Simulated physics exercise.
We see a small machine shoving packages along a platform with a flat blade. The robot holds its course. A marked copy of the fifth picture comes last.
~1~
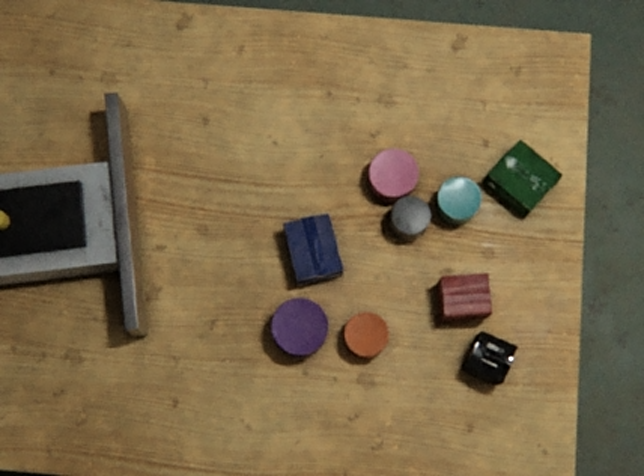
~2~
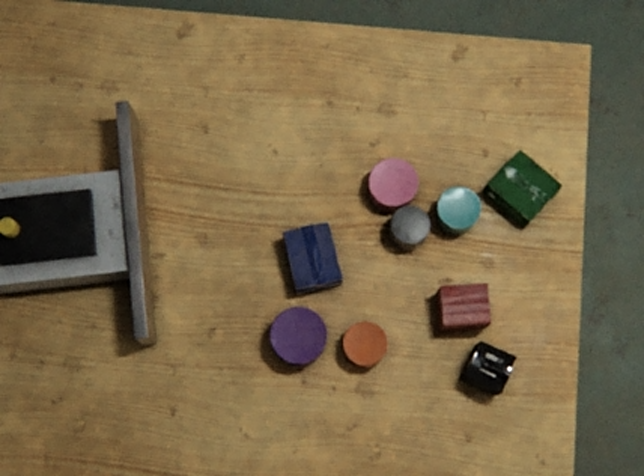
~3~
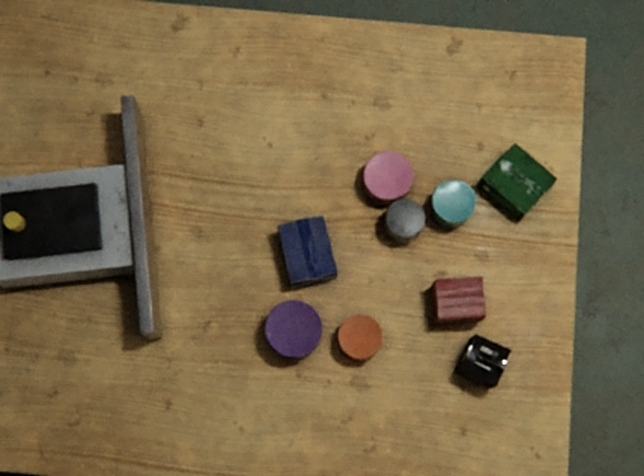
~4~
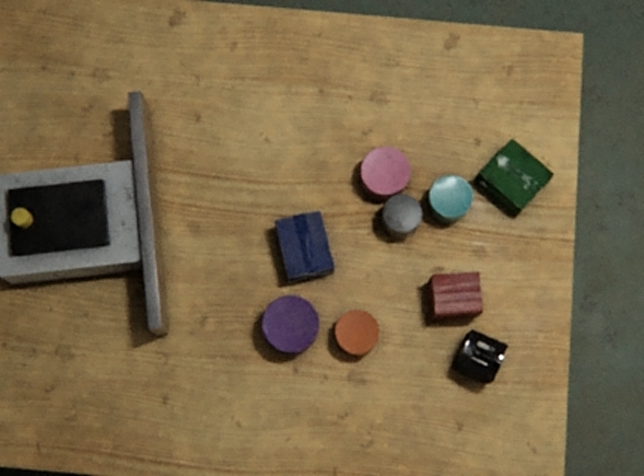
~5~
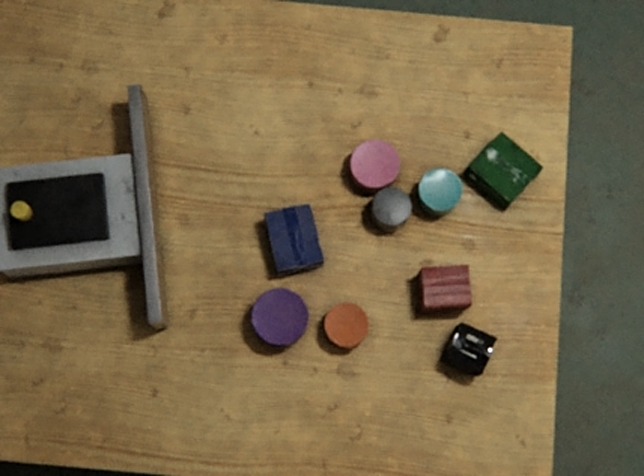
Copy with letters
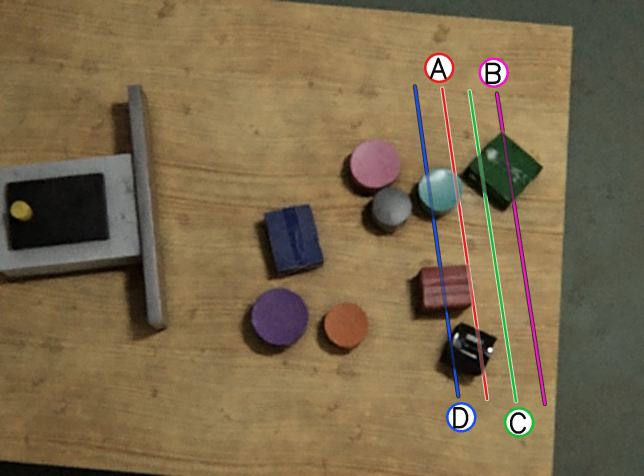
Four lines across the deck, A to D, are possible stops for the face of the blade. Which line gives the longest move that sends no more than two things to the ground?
No farther than C.
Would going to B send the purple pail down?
Yes.
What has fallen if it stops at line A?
The green box goes over.
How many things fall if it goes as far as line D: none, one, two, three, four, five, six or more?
In all, none.
On the marked copy, A at (464, 240); B at (520, 245); C at (492, 243); D at (436, 238).
With C. Early on, robot (193, 221); orange pail (366, 327); purple pail (317, 316).
Further on, robot (320, 232); green box (521, 156); black parcel (491, 361).
At the end, robot (418, 241); red crate over the edge; green box over the edge; two fallen.
As for the rest, A is within the limit but short; B drops four; D is within the limit but short.
